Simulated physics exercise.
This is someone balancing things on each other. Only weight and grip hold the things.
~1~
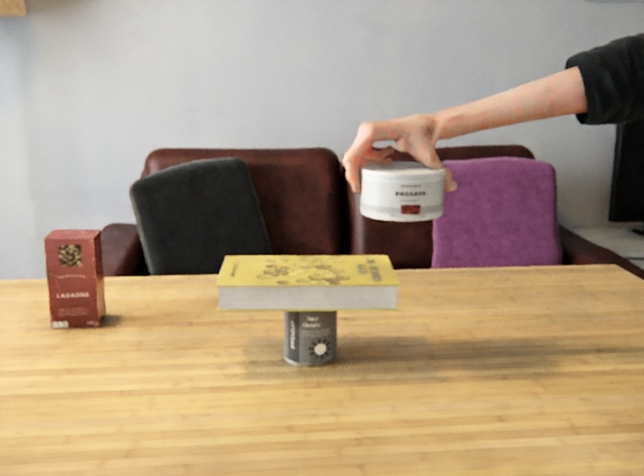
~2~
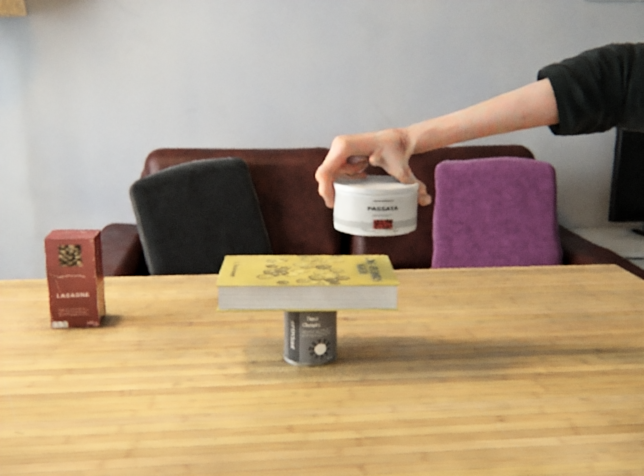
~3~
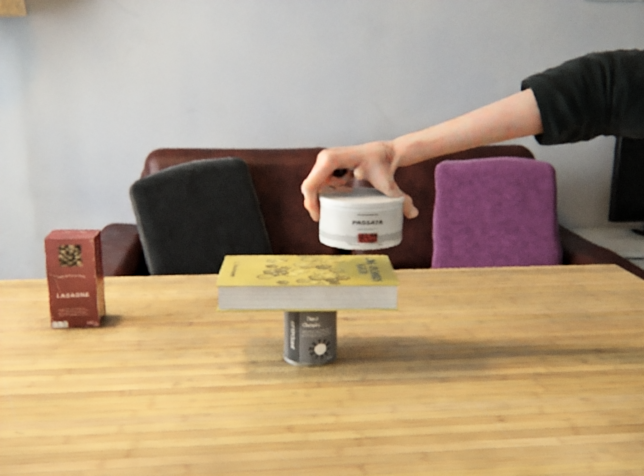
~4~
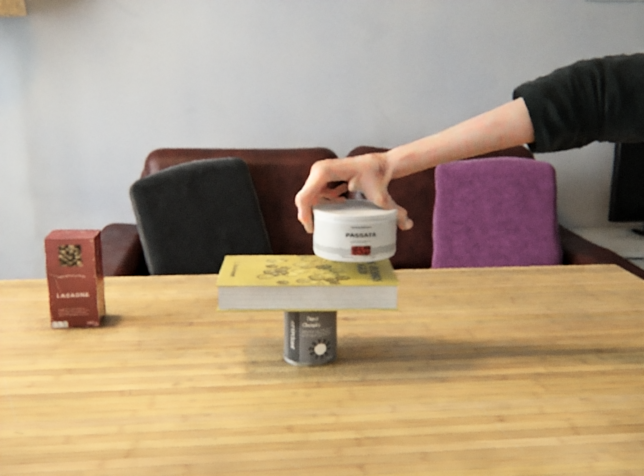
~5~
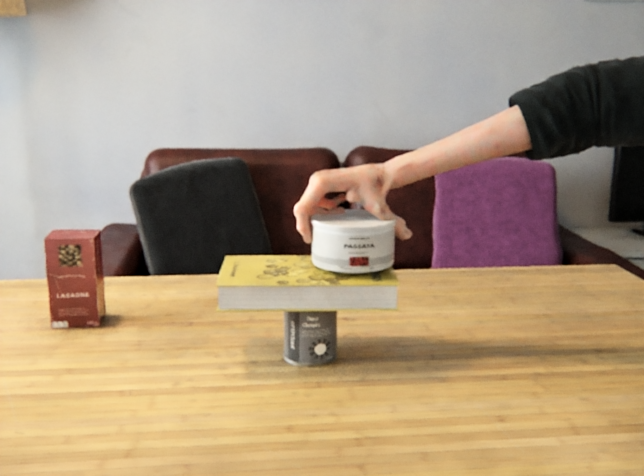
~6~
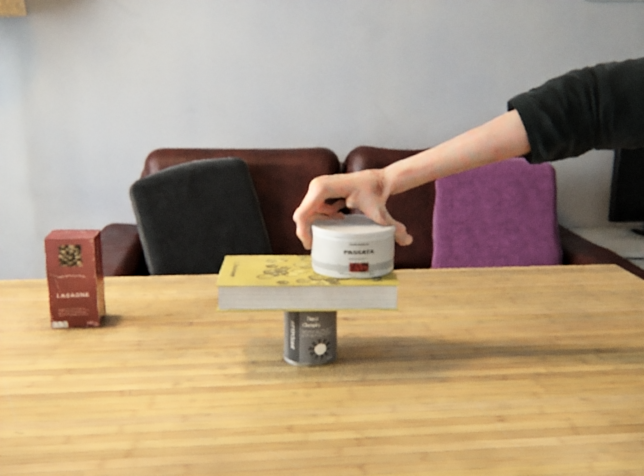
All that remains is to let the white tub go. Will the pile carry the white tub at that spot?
Outcome: The pile stays up.
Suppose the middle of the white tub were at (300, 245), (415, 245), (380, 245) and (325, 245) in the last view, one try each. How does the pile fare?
First try: It stays up; second try: It comes apart; third try: It holds; fourth try: It stays up.
Then, 0.30 s after the last picture, nothing has stirred.
Then, 0.70 s after the last picture, white tub resting near (353, 246).
At rest, all 4 in place. Seen from the same camera at the end, white tub near (353, 246). The pile holds.
